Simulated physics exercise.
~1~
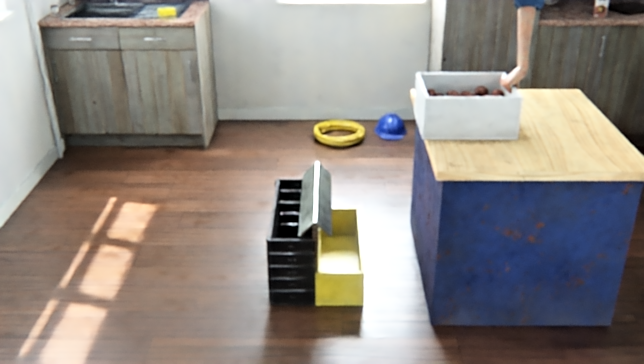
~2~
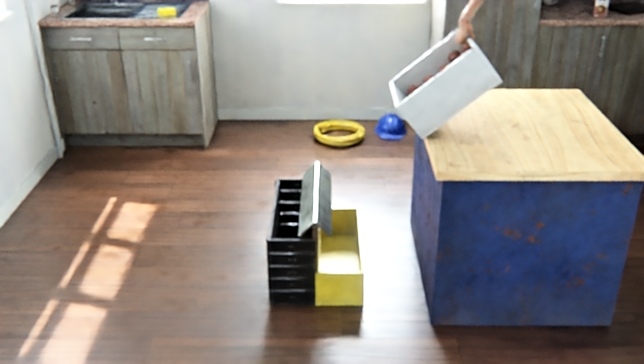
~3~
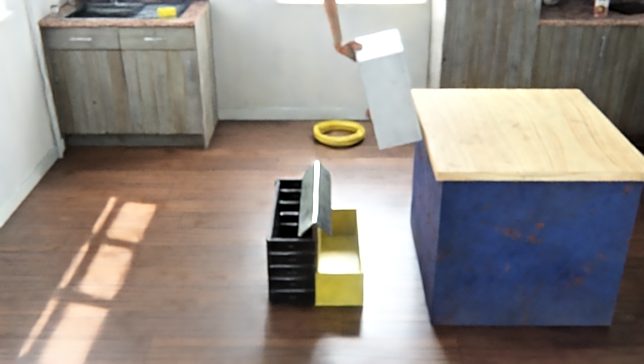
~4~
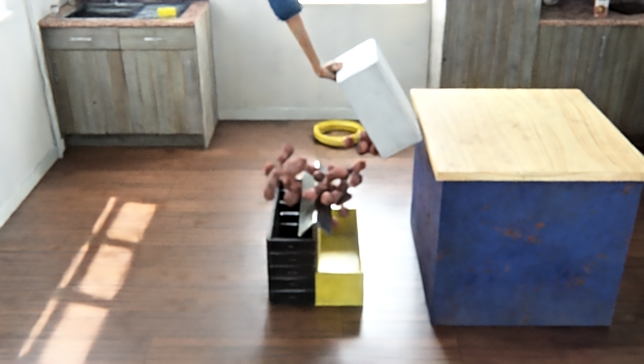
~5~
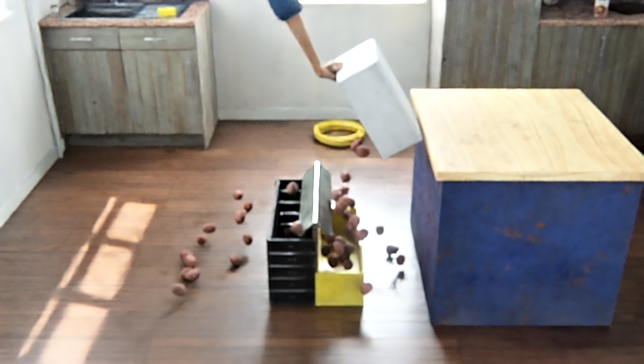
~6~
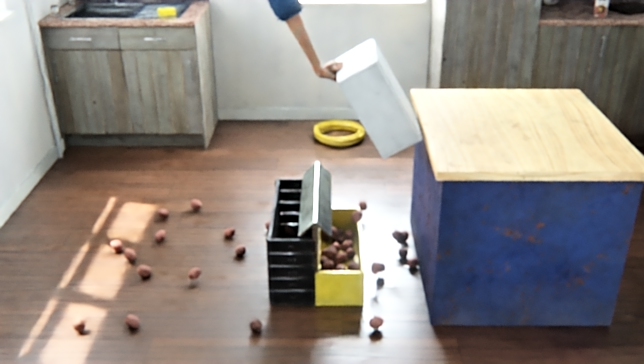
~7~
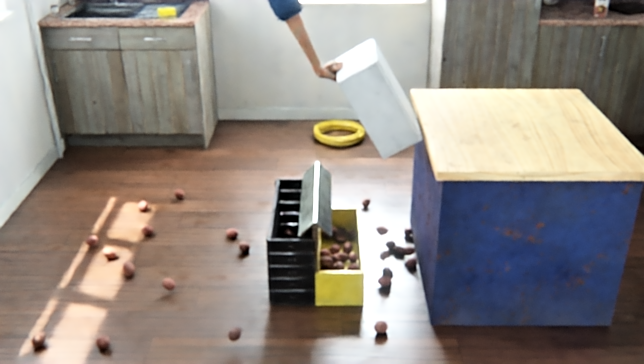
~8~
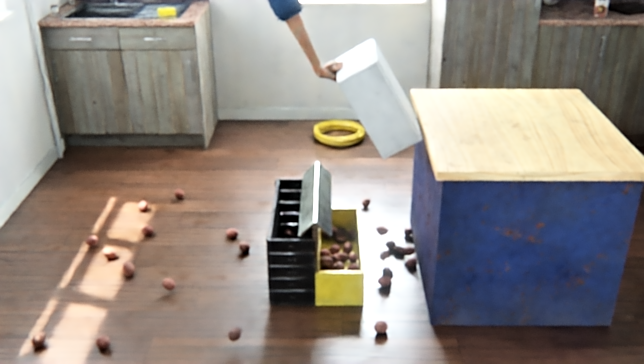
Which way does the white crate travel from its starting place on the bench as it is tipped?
The white crate moves to the left, going past the edge of the bench as it tips over.
